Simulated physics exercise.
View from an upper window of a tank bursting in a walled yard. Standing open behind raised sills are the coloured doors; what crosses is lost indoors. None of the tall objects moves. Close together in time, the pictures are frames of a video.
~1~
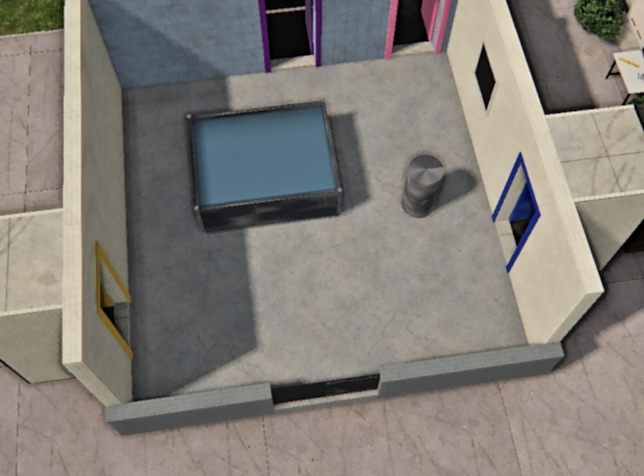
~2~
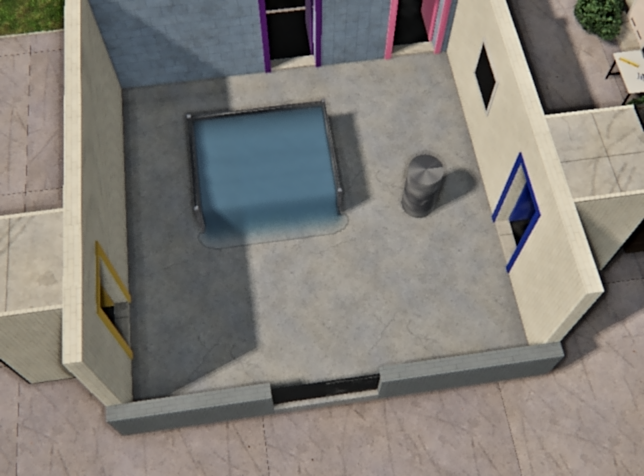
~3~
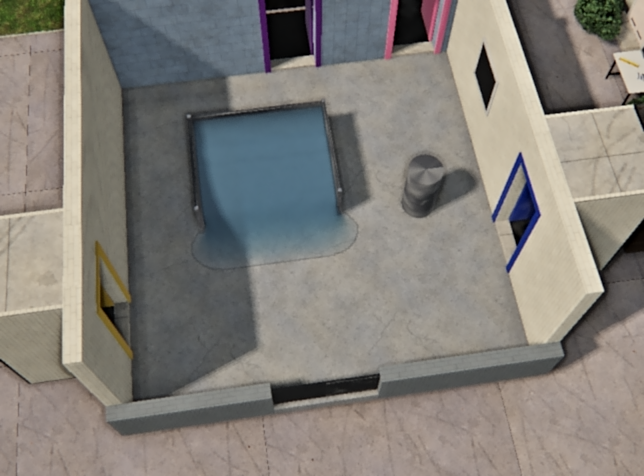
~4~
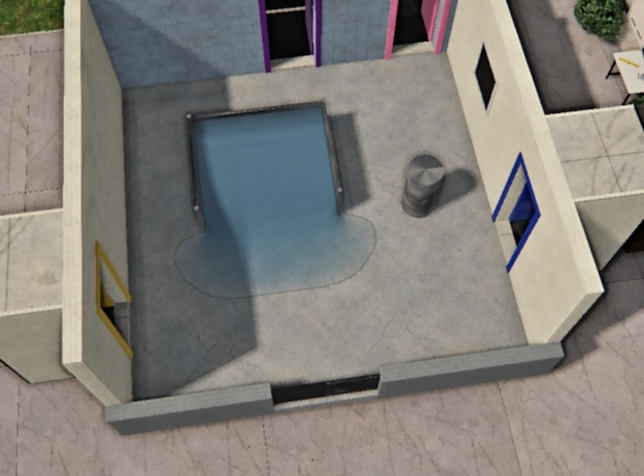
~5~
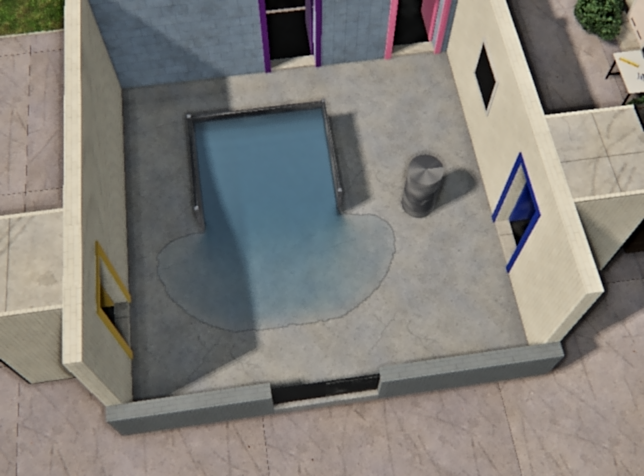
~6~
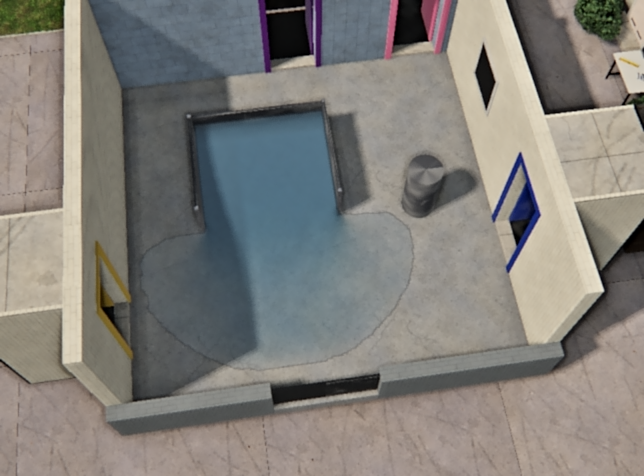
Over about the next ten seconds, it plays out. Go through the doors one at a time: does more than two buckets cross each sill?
Purple door: Over two buckets, yellow door: Over two buckets, pink door: Over two buckets, blue door: Over two buckets.
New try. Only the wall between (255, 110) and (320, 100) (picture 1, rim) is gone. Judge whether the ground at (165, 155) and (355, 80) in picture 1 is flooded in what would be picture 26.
Going through them in order, the first ends up waterlogged and the second waterlogged.
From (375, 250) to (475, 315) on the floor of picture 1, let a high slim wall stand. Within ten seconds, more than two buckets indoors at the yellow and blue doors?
Then the yellow door exceeds the limit, and the blue door falls short.
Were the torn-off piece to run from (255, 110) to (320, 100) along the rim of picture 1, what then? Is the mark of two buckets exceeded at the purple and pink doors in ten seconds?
Lab note: Purple above the mark, pink above the mark.
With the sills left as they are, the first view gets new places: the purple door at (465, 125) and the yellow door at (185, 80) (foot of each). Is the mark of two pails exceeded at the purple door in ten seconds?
Purple door: Does not flood.
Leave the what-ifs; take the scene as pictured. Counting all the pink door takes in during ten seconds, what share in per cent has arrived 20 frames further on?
I'd put it at about 0 per cent.
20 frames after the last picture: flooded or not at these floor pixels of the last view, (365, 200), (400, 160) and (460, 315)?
As listed, the points end up high and dry, high and dry and soaked.
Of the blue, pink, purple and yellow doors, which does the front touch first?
My answer is the door marked yellow.
A moment on, water covers 40 % of the floor; the purple door not reached, the yellow door wet at the sill, nothing in, the pink door not reached, the blue door not reached.
Next, water covers 45 % of the floor; the purple door not reached, the yellow door under two buckets in, the pink door not reached, the blue door not reached.
Then, water covers 55 % of the floor; the purple door not reached, the yellow door over two buckets in, the pink door not reached, the blue door under two buckets in.
Later, water covers 90 % of the floor; the purple door wet at the sill, nothing in, the yellow door far over two buckets in, the pink door over two buckets in, the blue door over two buckets in.
In the end, water covers 100 % of the floor; the purple door over two buckets in, the yellow door far over two buckets in, the pink door far over two buckets in, the blue door over two buckets in.
